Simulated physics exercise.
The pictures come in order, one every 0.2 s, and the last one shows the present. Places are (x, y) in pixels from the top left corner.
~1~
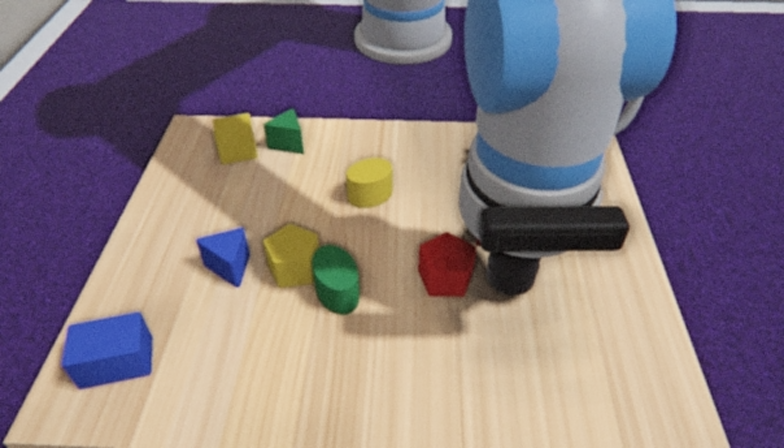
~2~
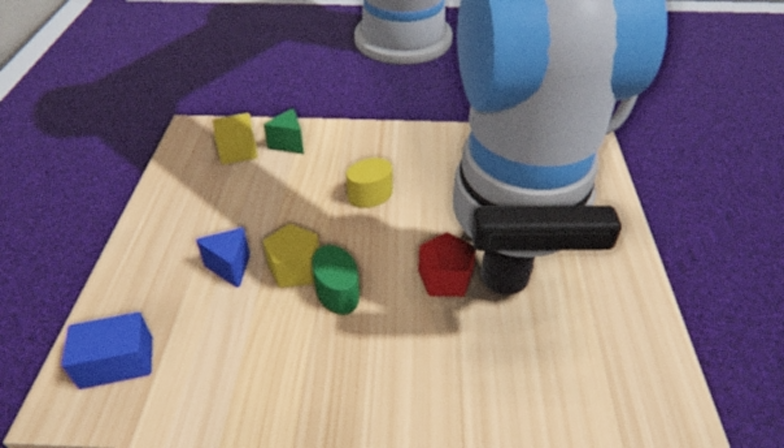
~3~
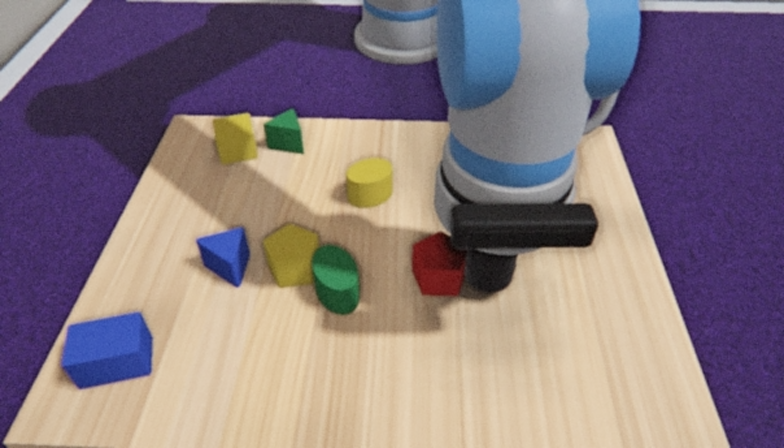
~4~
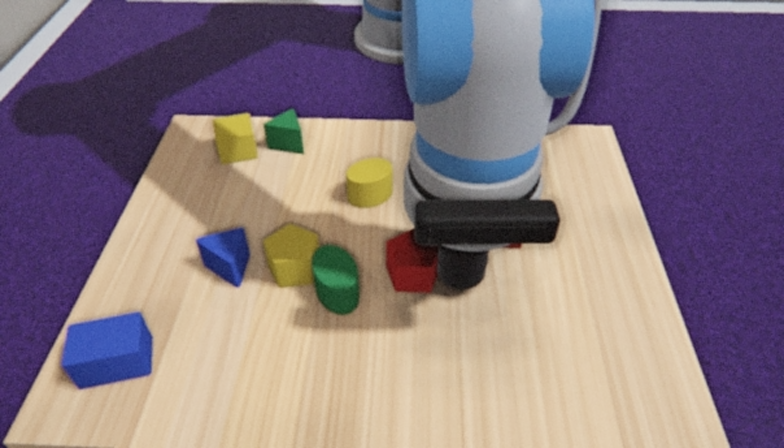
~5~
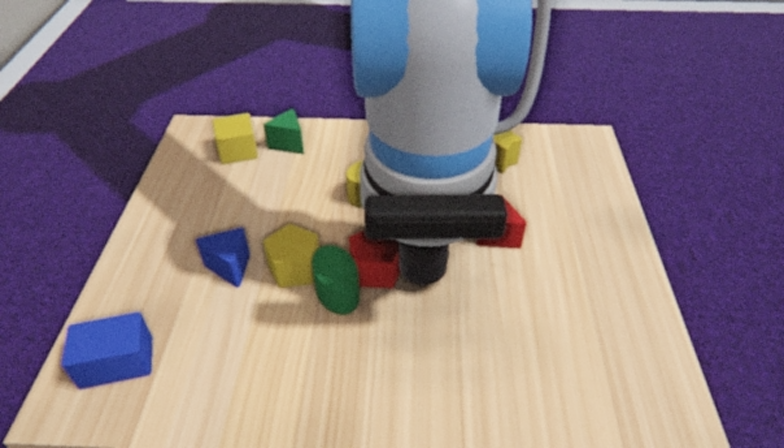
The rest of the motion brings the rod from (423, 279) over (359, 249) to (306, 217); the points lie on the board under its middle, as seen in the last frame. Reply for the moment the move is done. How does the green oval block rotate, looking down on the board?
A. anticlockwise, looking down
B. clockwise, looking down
Answer: A.
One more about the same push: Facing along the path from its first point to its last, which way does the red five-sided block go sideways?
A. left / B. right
(A)
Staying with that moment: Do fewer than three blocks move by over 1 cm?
Answer: No.
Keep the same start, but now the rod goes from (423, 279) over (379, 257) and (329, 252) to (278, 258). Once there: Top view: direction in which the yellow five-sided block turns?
It ends up turned clockwise.
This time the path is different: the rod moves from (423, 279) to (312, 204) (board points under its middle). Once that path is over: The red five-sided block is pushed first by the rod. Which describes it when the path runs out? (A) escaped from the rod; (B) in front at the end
I'll go with A - escaped from the rod.
On the path given first. One third of the way, rod at (376, 249); yellow five-sided block at (271, 243), turned 40° clockwise; green oval block at (311, 274), turned 25° anticlockwise; red five-sided block at (325, 239), turned 50° anticlockwise.
Two thirds of the way, rod at (338, 226); blue triangle at (206, 245); yellow five-sided block at (245, 249), turned 30° clockwise; green oval block at (308, 275), turned 30° anticlockwise; red five-sided block at (290, 231), turned 90° anticlockwise.
At the end, rod at (304, 206); blue triangle at (193, 249); yellow five-sided block at (236, 251), turned 10° clockwise; green oval block at (308, 275), turned 30° anticlockwise; red five-sided block at (270, 218), turned 130° anticlockwise.
